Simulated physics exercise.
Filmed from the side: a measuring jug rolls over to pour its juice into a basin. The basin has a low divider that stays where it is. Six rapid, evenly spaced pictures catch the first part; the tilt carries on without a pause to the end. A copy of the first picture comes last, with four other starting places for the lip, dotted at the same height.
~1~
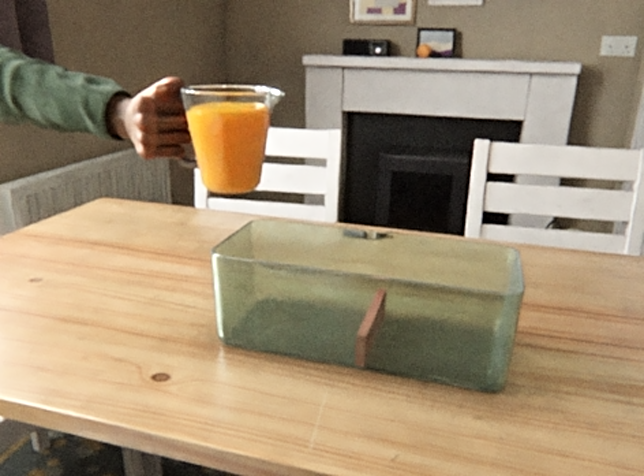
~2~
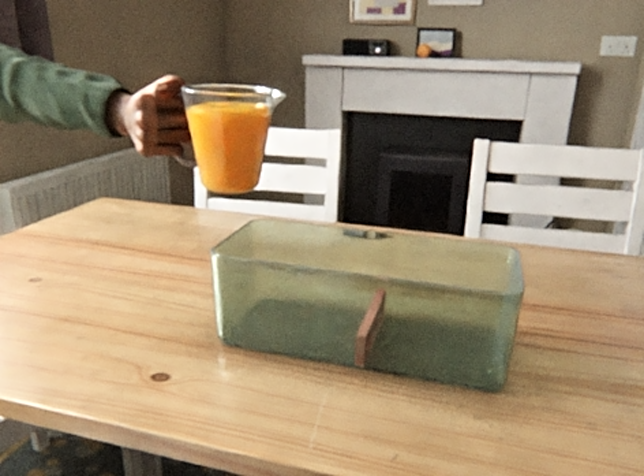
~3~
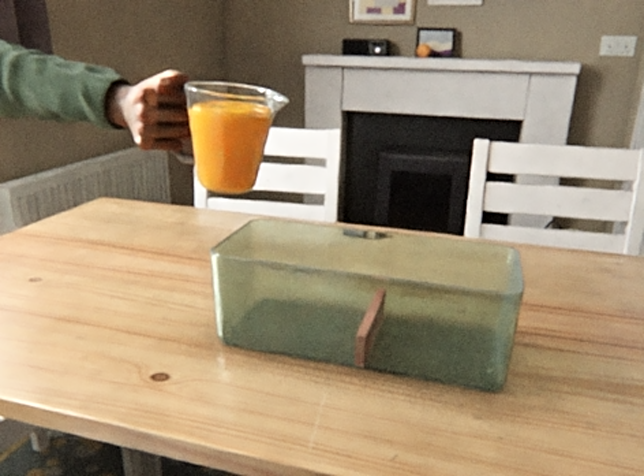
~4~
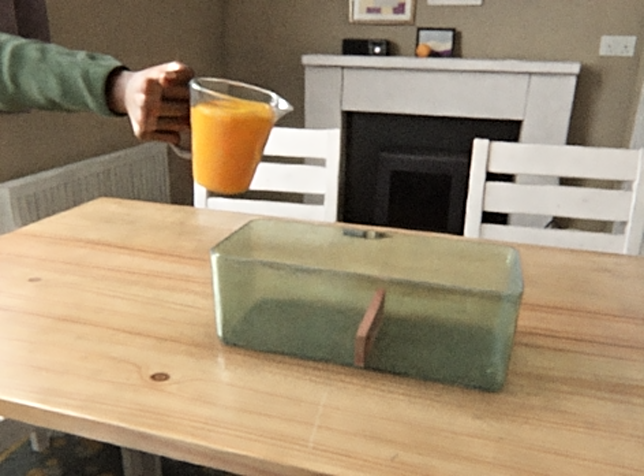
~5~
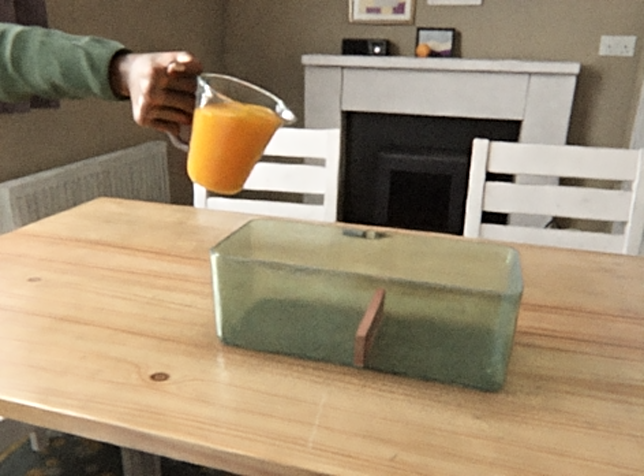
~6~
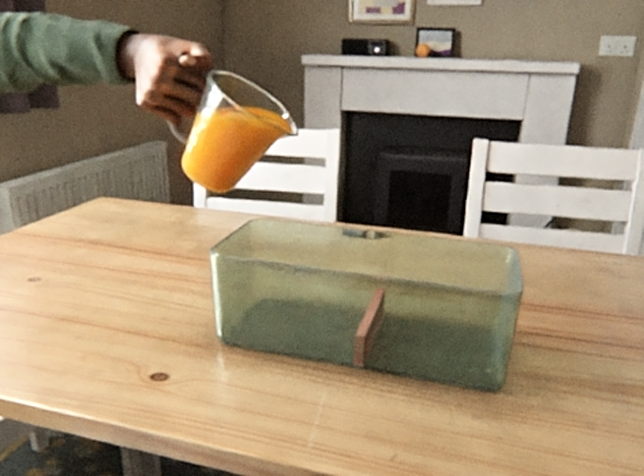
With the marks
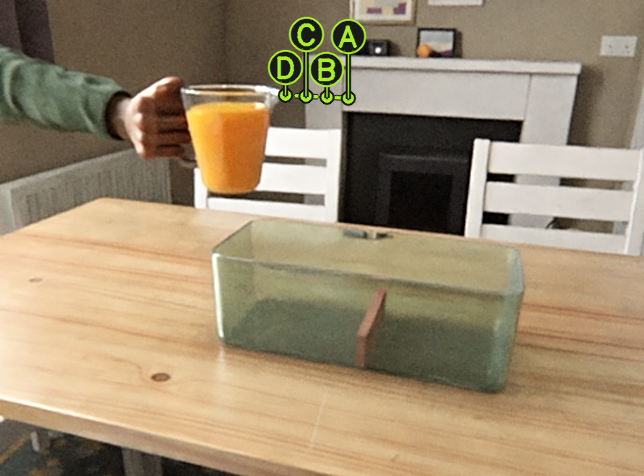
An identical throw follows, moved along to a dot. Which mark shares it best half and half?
Use spot B.
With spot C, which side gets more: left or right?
The left one.
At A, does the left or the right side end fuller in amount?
More ends on the right.
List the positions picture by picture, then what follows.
Upright, lip at (282, 95); basin from (220, 339) to (505, 389); top of the wall at (373, 309); nothing has left yet, in the first frame.
Upright, lip at (283, 96); nothing has left yet, in the second frame.
Tipped about 6°, lip at (286, 101); nothing has left yet, in the third frame.
Tipped about 13°, lip at (290, 109); nothing has left yet, in the fourth frame.
Tipped about 22°, lip at (294, 121); nothing has left yet, in the fifth frame.
Tipped about 33°, lip at (297, 134); nothing has left yet, in the sixth frame.
On the marked copy, A at (348, 98); B at (326, 97); C at (306, 96); D at (285, 95).
With A, about 8 % ends left of the wall and 91 % right of it.
With B, about 52 % ends left of the wall and 47 % right of it.
With C, about 89 % ends left of the wall and 8 % right of it; 3 % is lost outside.
With D, about 90 % ends left of the wall and 7 % right of it; 3 % is lost outside.
